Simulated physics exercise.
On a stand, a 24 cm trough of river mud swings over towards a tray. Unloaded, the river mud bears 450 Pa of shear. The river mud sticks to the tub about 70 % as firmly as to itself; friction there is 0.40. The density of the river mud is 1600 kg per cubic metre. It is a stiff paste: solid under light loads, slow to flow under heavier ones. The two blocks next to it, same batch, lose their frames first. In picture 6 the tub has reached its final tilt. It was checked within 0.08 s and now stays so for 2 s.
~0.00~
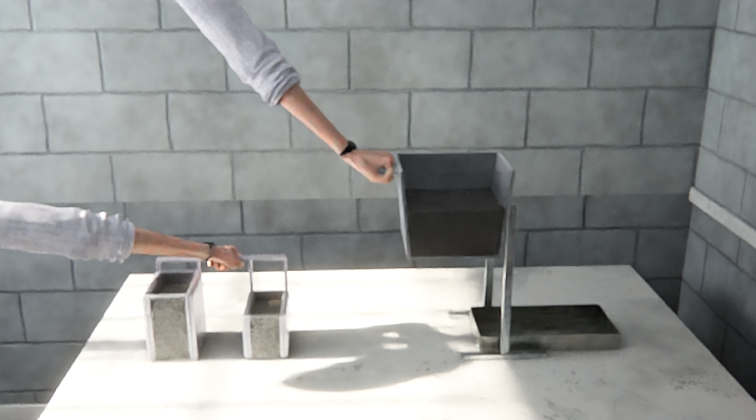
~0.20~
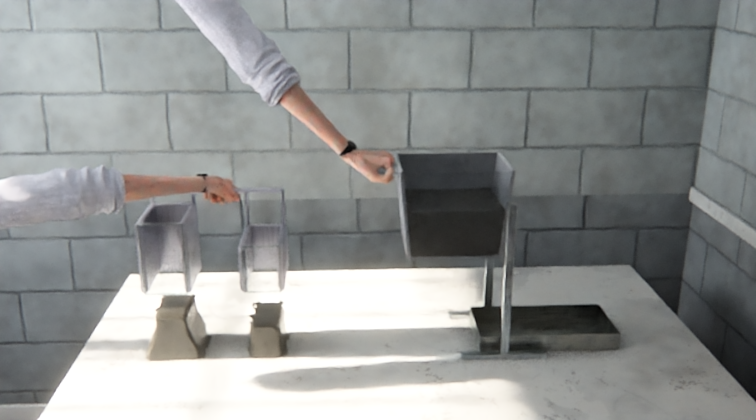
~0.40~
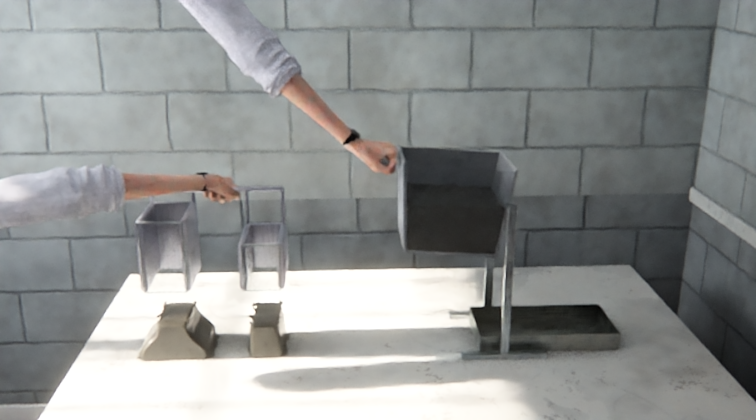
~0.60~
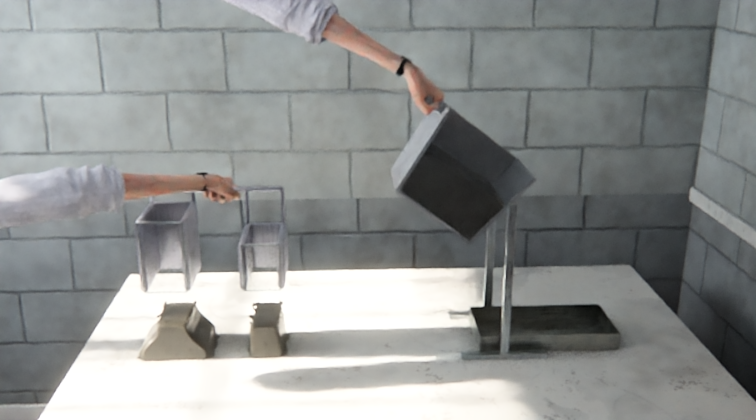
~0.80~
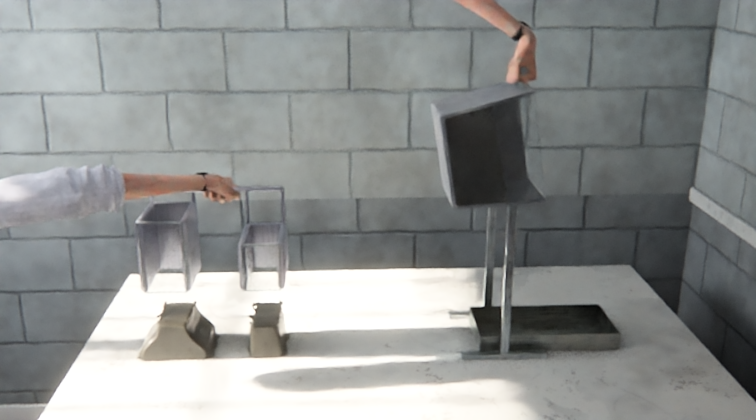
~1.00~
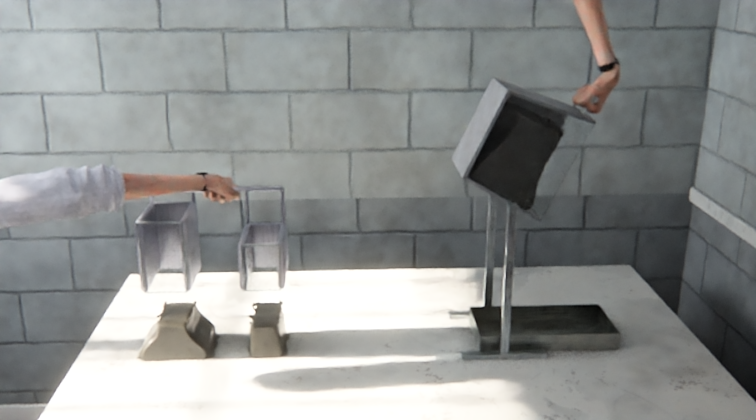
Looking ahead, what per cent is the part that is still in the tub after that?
About 0 %.
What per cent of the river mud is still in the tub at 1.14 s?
Some 45 per cent.
After 1.14 s, the tub is at 115 degrees and holds 44 %.
After 1.31 s, the tub is at 115 degrees and holds 0 %.
After 1.48 s, the tub is at 115 degrees and holds 0 %.
After 1.65 s, the tub is at 115 degrees and holds 0 %.
After 3.00 s, the tub is at 115 degrees and holds 0 %.
